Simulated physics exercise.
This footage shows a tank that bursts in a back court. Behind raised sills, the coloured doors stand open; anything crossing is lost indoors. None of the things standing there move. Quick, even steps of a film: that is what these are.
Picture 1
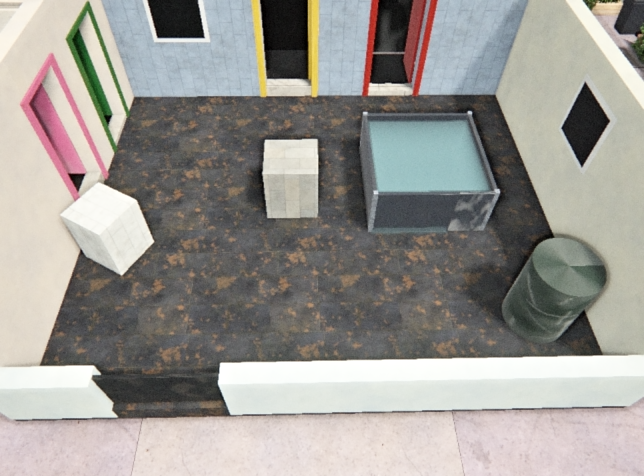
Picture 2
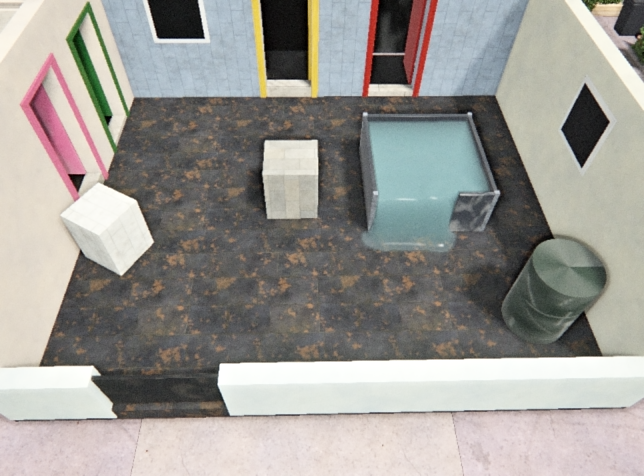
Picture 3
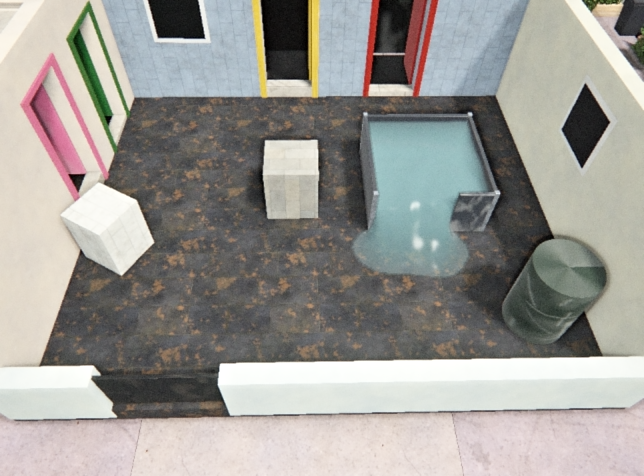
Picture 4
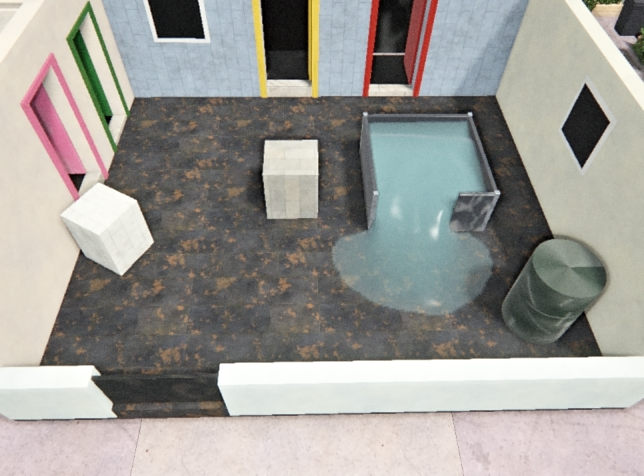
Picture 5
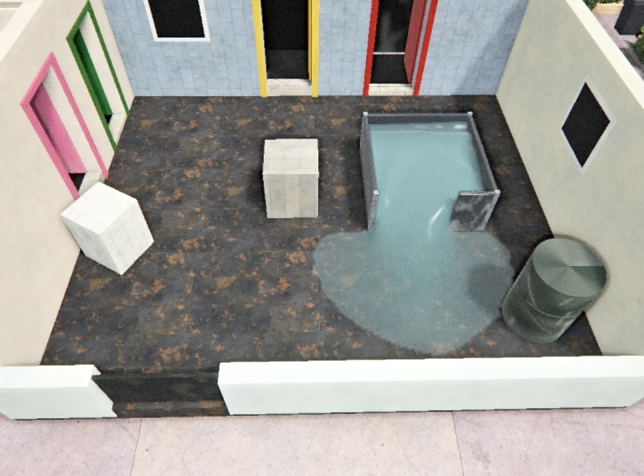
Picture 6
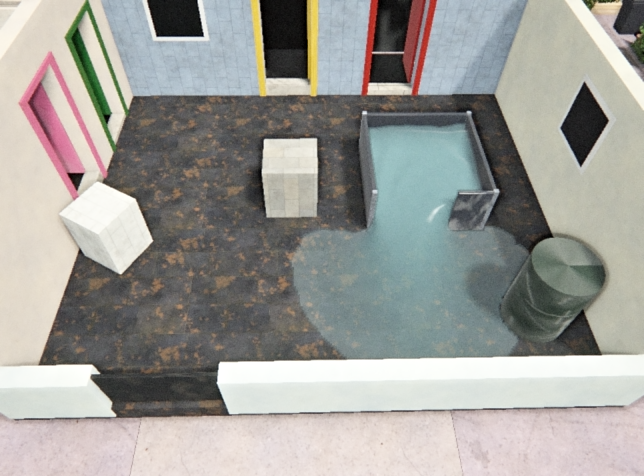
In a walled back court with open coloured doors, a glass-sided tank of water stands still near two pale blocks and a dark green cylinder. Its front gives way and water pours onto the dark floor, then spreads forward and sideways in a widening pool, reaching the cylinder and the low front wall.
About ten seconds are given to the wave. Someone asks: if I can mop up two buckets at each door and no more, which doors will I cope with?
The yellow door: You will cope; the pink door: You will cope; the green door: You will cope; the red door: You will cope.
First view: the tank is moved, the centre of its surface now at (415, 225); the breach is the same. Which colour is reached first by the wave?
That would be the pink-painted one.
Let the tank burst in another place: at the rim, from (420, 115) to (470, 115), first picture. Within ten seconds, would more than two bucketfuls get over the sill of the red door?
In that case red door beats the mark.
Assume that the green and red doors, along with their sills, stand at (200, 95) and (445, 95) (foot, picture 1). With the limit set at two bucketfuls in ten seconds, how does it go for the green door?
I'd say the green one doesn't reach it.
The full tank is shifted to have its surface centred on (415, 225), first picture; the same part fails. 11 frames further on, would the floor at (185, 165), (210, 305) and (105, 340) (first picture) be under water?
Going through them in that order: Still bare, waterlogged and waterlogged.
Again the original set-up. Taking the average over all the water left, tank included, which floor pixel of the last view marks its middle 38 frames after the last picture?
My guess is about (322, 258).
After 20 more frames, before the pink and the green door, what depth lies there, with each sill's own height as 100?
Approx. 10 % followed by 0 %.
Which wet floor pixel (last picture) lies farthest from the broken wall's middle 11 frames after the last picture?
The farthest point of the front sits at (45, 391).
A moment on, water covers 20 % of the floor; the yellow door not reached, the pink door not reached, the green door not reached, the red door not reached.
Next, water covers 30 % of the floor; the yellow door not reached, the pink door not reached, the green door not reached, the red door not reached.
Then, water covers 40 % of the floor; the yellow door not reached, the pink door wet at the sill, nothing in, the green door not reached, the red door not reached.
Later, water covers 70 % of the floor; the yellow door not reached, the pink door wet at the sill, nothing in, the green door wet at the sill, nothing in, the red door wet at the sill, nothing in.
In the end, water covers 95 % of the floor; the yellow door wet at the sill, nothing in, the pink door wet at the sill, nothing in, the green door wet at the sill, nothing in, the red door wet at the sill, nothing in.
